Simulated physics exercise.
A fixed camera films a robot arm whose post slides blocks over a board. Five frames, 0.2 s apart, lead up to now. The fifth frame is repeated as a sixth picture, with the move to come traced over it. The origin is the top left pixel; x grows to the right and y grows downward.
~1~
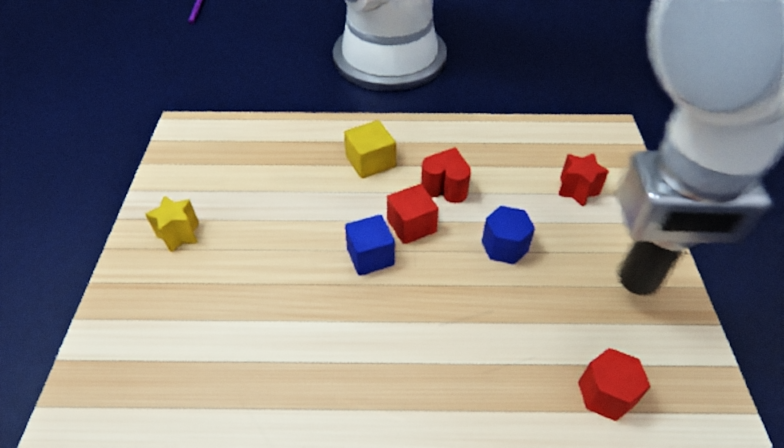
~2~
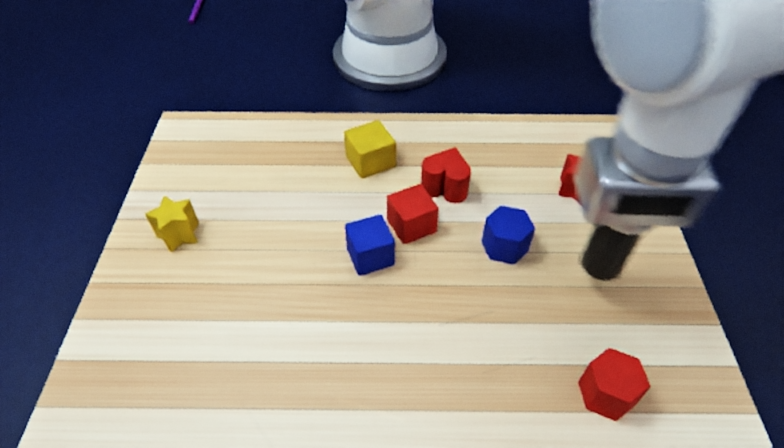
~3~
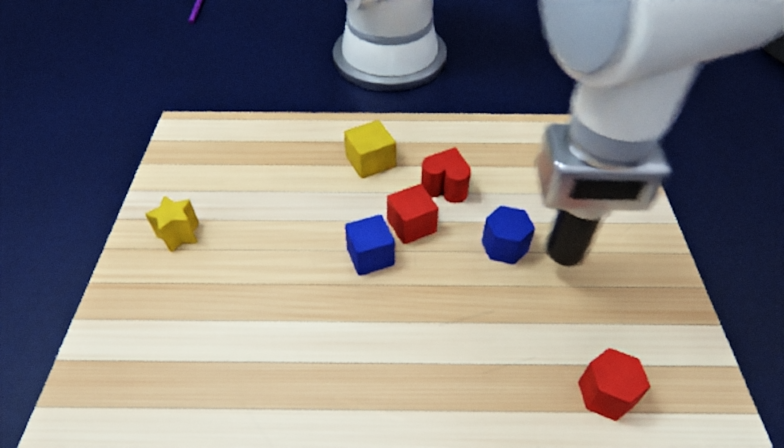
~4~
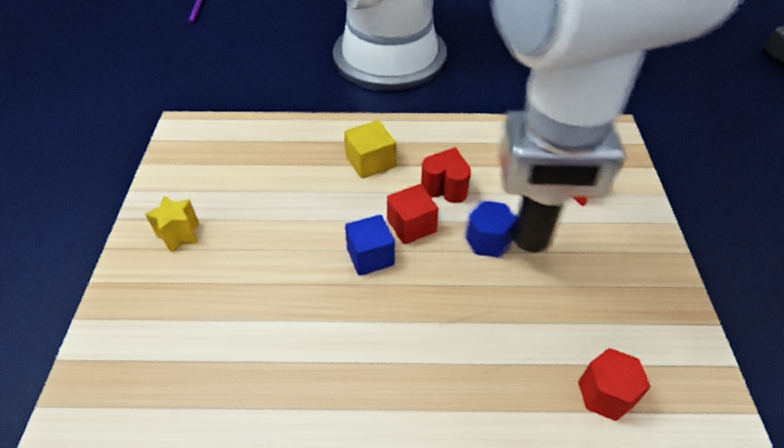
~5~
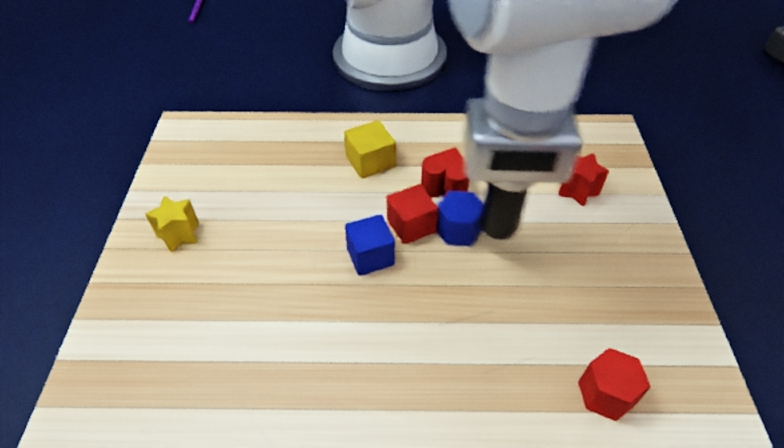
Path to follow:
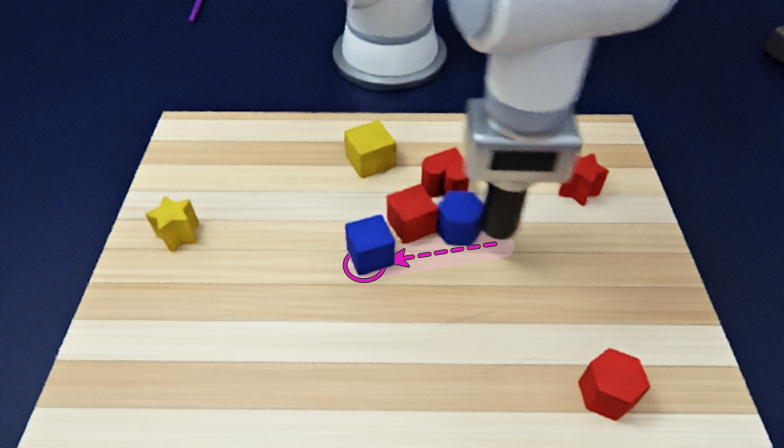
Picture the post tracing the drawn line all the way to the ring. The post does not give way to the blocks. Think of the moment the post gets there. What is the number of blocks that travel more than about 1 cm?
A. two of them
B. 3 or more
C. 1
My pick is B.
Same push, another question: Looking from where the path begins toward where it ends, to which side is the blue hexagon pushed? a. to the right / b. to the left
a.
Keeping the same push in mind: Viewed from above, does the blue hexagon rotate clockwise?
In short: Yes.
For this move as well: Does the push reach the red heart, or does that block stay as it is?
When the path is over, the red heart is still on its spot.
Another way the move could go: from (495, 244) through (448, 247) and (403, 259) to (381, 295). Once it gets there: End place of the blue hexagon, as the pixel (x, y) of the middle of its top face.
I'd expect the centre of its top face to be at (428, 194).
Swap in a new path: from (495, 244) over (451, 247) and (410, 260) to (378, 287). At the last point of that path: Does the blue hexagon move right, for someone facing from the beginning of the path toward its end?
Yes, I think so.
Drawn move, in a line from (495, 244) to (365, 264).
The first path, step by step. One third of the way, post at (455, 233); blue square block at (365, 232), turned 10° anticlockwise; red square block at (393, 200), turned 15° clockwise; blue hexagon at (436, 199), turned 25° clockwise.
Two thirds of the way, post at (410, 240); blue square block at (362, 232), turned 15° anticlockwise; red square block at (387, 198); blue hexagon at (433, 198), turned 40° clockwise.
At the end, post at (364, 247); blue square block at (321, 228), turned 15° clockwise; red square block at (387, 198); red heart still; blue hexagon at (433, 198), turned 40° clockwise.
